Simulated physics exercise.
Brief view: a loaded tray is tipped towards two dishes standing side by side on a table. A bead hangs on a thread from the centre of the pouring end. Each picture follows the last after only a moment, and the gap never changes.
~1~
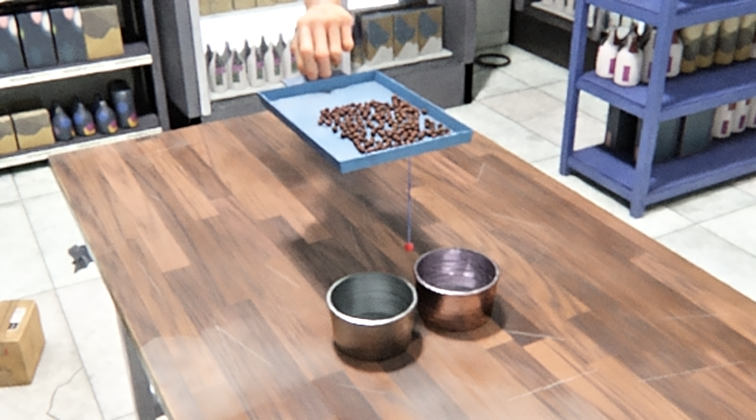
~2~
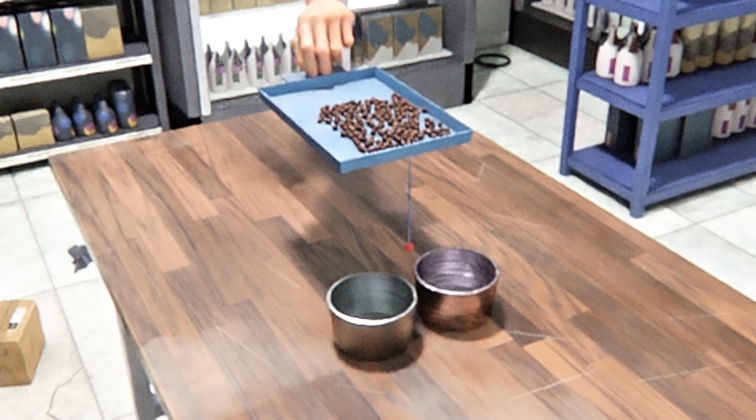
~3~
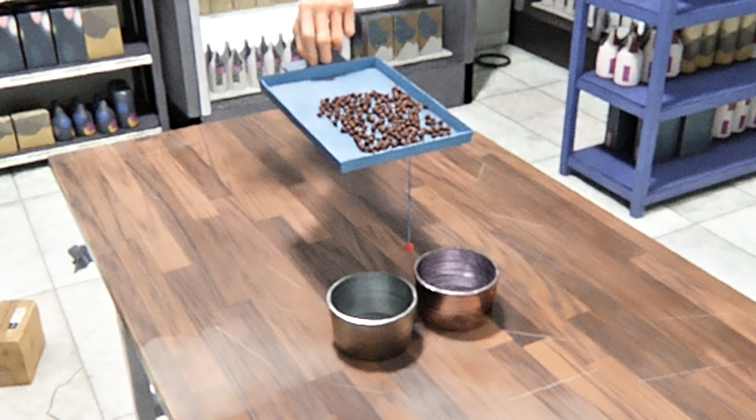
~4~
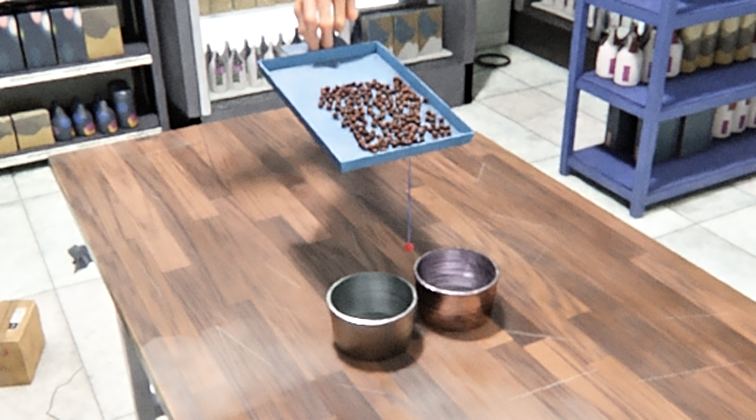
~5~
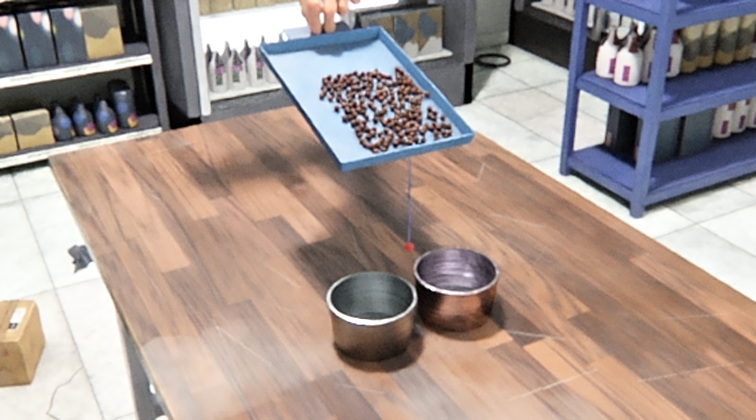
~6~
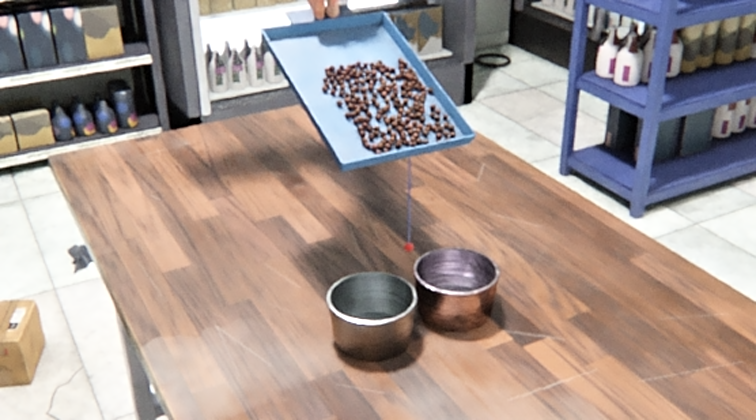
In a shop-like room with stocked shelves around a pale tiled floor, a still camera looks down on a brown wooden table. A hand at the far side holds a blue tray of small round brown berries above two metallic dishes, a red bead hanging on a thread from its near end. The tray's far end rises steadily, steepening the slope, and some berries begin shifting.
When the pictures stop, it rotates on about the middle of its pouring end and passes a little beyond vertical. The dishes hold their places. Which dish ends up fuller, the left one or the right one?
The right one.
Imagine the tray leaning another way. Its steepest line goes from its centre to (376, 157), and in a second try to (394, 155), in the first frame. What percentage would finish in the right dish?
The first comes to 20 %, while the second comes to 50 %.
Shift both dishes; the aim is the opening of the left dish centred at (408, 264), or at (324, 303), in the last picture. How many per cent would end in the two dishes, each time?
In order: 40 percent, then 40 percent.
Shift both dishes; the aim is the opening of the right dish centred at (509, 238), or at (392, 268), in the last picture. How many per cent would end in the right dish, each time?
First 10 per cent, second 20 per cent.
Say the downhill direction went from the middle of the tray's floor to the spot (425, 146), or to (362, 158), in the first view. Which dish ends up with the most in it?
The rightmost dish; the leftmost dish.
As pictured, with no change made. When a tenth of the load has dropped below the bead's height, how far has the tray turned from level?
About 105 degrees.
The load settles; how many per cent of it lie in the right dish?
About 60 %.
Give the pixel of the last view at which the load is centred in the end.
About (456, 309).
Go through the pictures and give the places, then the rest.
The first picture shows corners of the pouring end (341, 160) and (470, 129), level; middle of the load (382, 123), allspice berries; left dish (393, 335); right dish (479, 306); bead on its thread (409, 247).
The second picture shows corners of the pouring end (341, 160) and (471, 129), level; middle of the load (382, 121).
The third picture shows corners of the pouring end (342, 160) and (471, 130), tipped barely, level across its low end; middle of the load (382, 117).
The fourth picture shows corners of the pouring end (343, 160) and (472, 131), tipped a little, level across its low end; middle of the load (383, 110).
The fifth picture shows corners of the pouring end (343, 160) and (473, 132), tipped clearly, level across its low end; middle of the load (384, 105).
The sixth picture shows corners of the pouring end (344, 161) and (473, 133), tipped clearly, level across its low end; middle of the load (387, 101), roughly a quarter on the move; left dish (393, 335); right dish (479, 306).
Just after the last frame, tray tipped steeply; almost all on the tray; about a tenth in the air.
A moment on, tray tipped past a quarter turn; roughly half on the tray; just a few in the left dish; about a tenth in the right dish; just a few outside both; roughly a third in the air.
Further on, tray tipped past a quarter turn; roughly a quarter in the left dish; roughly two thirds in the right dish; roughly a quarter outside both.
When it is over, tray tipped past a quarter turn; roughly a quarter in the left dish; roughly two thirds in the right dish; roughly a quarter outside both.
